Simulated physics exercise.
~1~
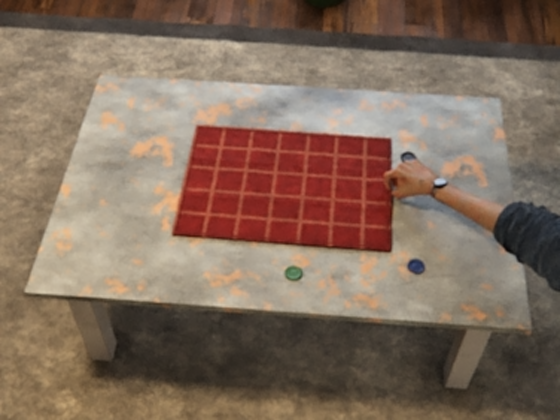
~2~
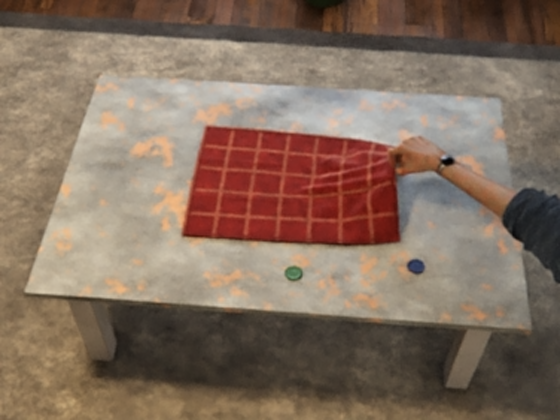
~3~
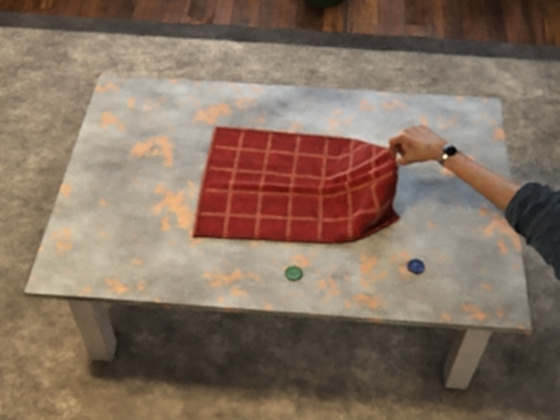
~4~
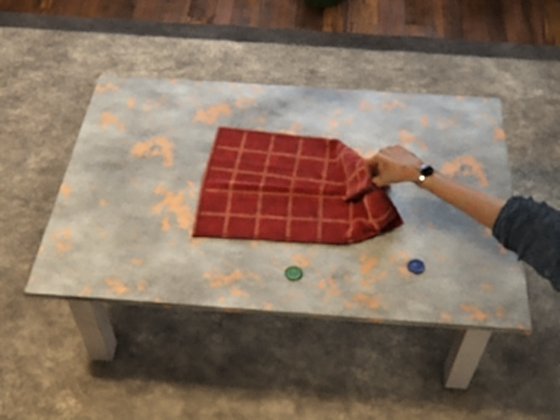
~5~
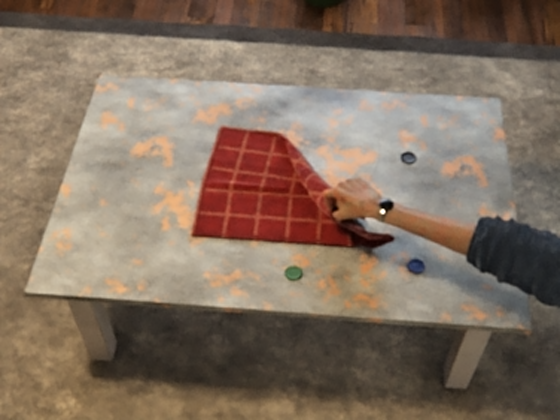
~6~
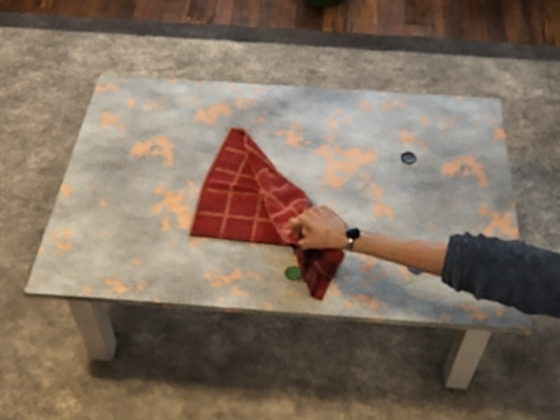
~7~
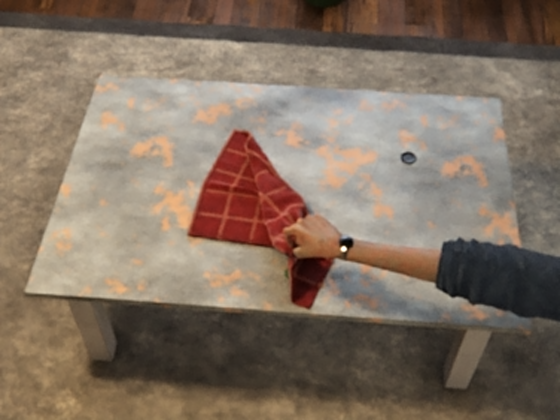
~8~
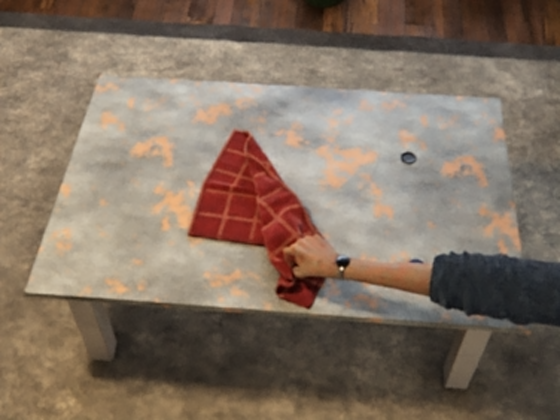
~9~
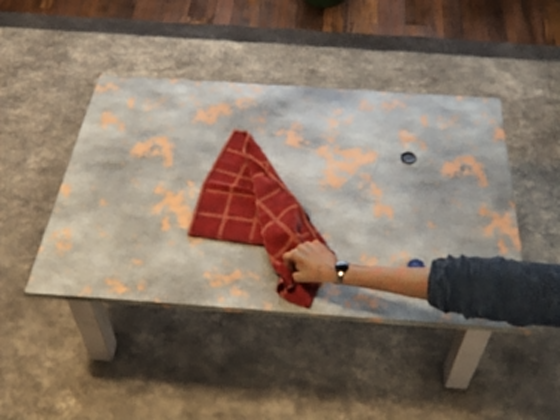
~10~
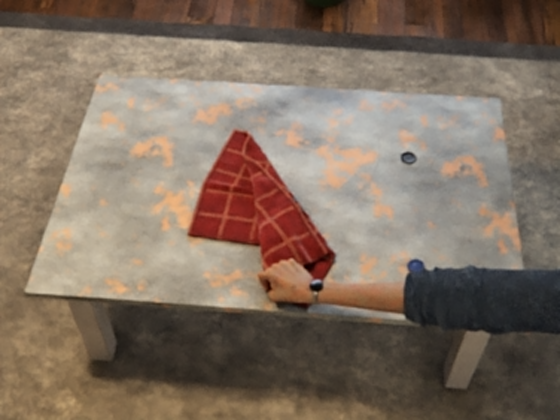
On a kitchen table with a worn, patchy top, a hand takes a red checked tea towel by its right side, draws it left and toward the near edge, and lets it down folded and bunched over a green cap, leaving a black lid and a blue cap uncovered.
